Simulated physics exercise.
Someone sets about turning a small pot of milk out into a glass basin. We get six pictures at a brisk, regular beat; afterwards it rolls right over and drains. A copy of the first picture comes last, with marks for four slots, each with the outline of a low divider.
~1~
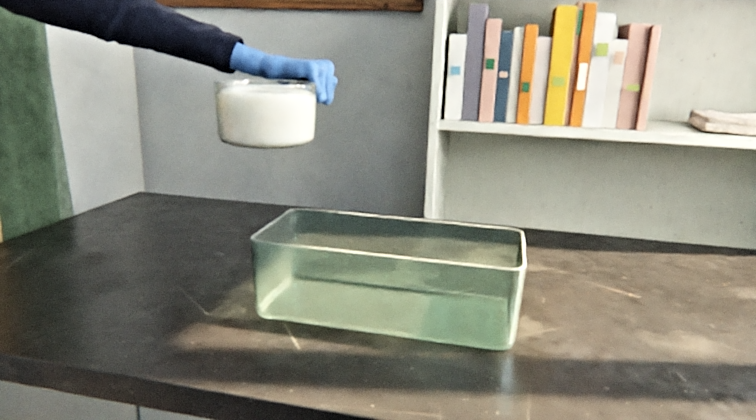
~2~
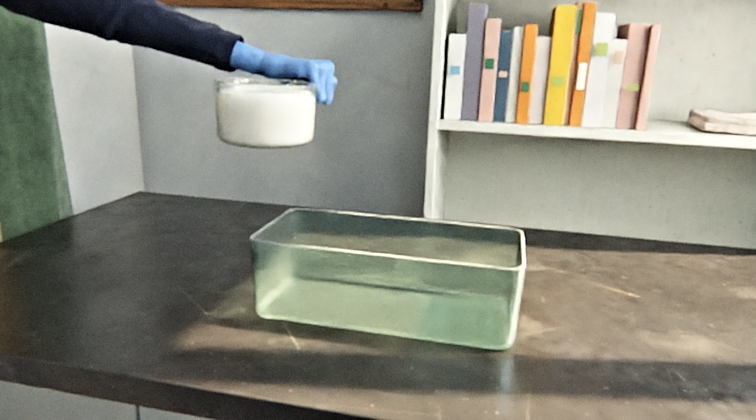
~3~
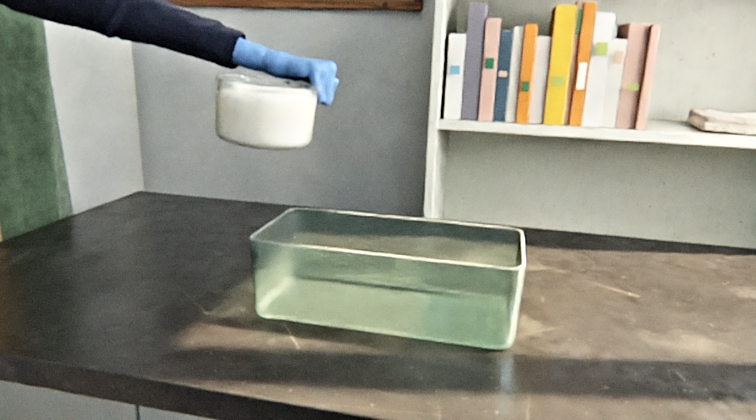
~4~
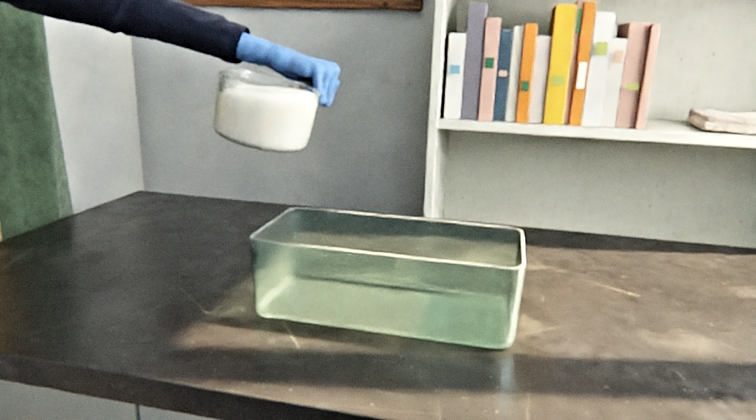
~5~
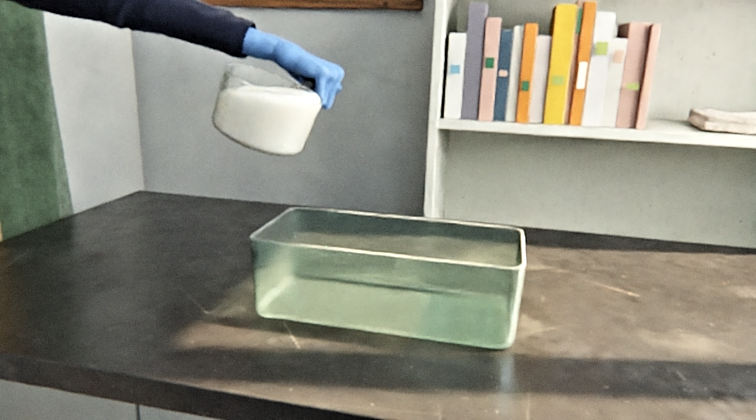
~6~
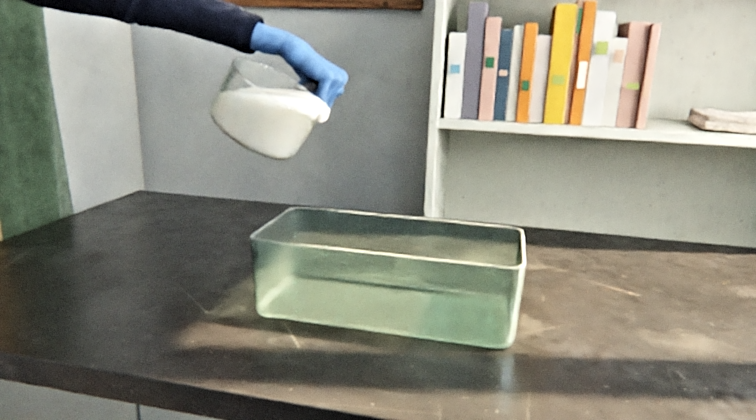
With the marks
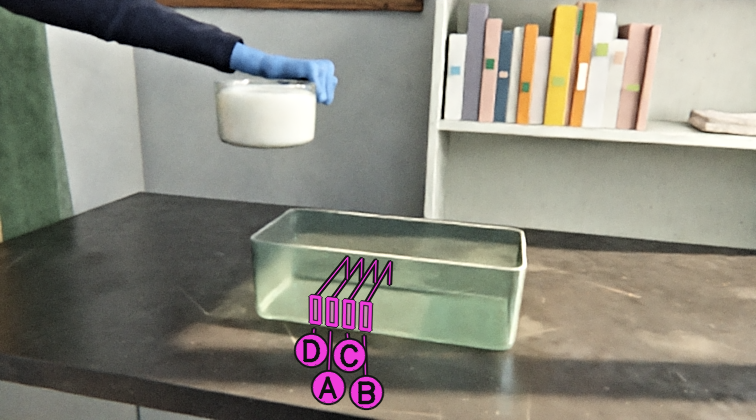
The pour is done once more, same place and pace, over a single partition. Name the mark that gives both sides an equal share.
C beats the others.
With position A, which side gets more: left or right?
More ends on the right.
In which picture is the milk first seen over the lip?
In picture 5.
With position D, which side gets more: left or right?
More ends on the right.
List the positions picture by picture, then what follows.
The first frame shows upright, lip at (311, 84); basin from (257, 313) to (514, 348); nothing has left yet.
The second frame shows upright, lip at (311, 85); nothing has left yet.
The third frame shows tipped about 6°, lip at (313, 89); nothing has left yet.
The fourth frame shows tipped about 13°, lip at (315, 95); nothing has left yet.
The fifth frame shows tipped about 21°, lip at (317, 103); milk is over the lip, down to (317, 103).
The sixth frame shows tipped about 32°, lip at (318, 113); milk is over the lip, down to (321, 119).
In magenta, A at (330, 331); B at (364, 336); C at (347, 333); D at (314, 329).
With A, about 23 % ends left of the wall and 76 % right of it.
With B, about 76 % ends left of the wall and 20 % right of it; 4 % is lost outside.
With C, about 48 % ends left of the wall and 51 % right of it.
With D, about 10 % ends left of the wall and 89 % right of it.
